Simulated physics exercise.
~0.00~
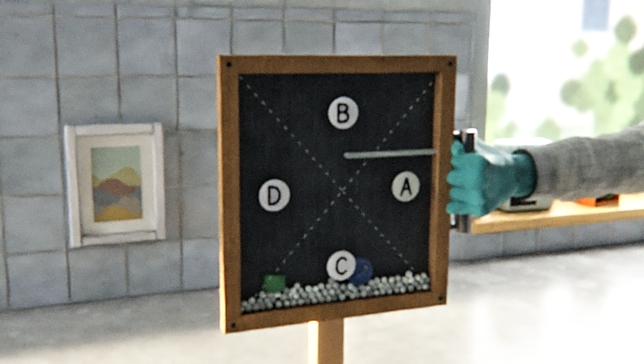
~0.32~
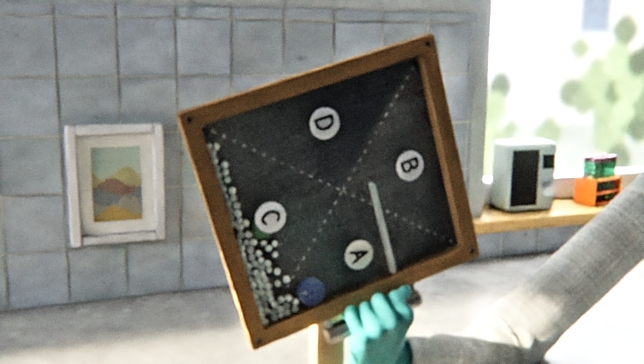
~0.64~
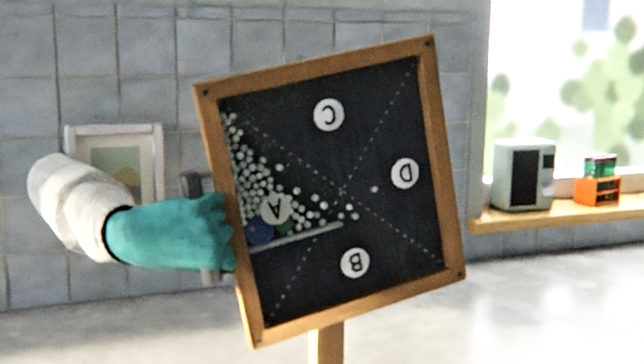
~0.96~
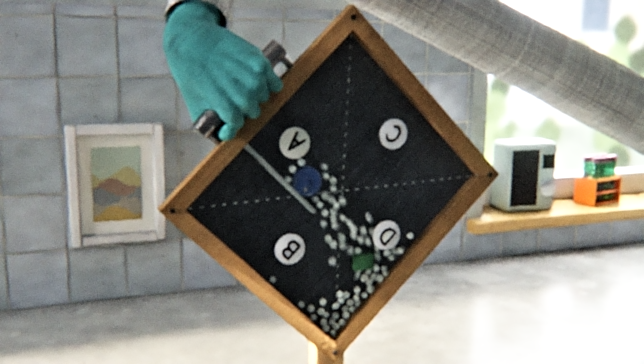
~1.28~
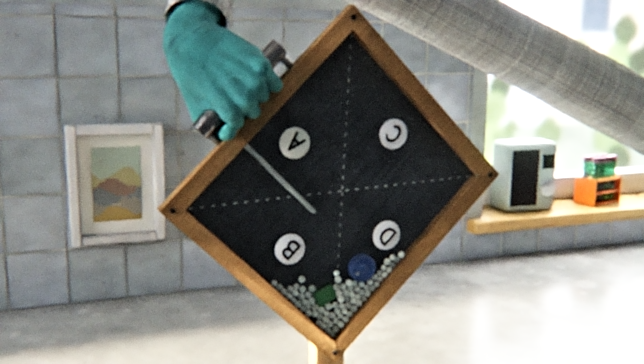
The clip opens on a wood-framed black case upright before a tiled wall, with white beads, a green block and a blue disc along the bottom, and a teal-gloved hand gripping its right side. The hand turns the case clockwise about a quarter turn, and the beads gather at the lower left. Turning on the same way, it brings wedge A to the left, where beads and disc collect above a thin inner bar. A further clockwise turn stands the case on one corner, and beads stream downward. Finally everything rests at the bottom, the disc in D and the block in B.
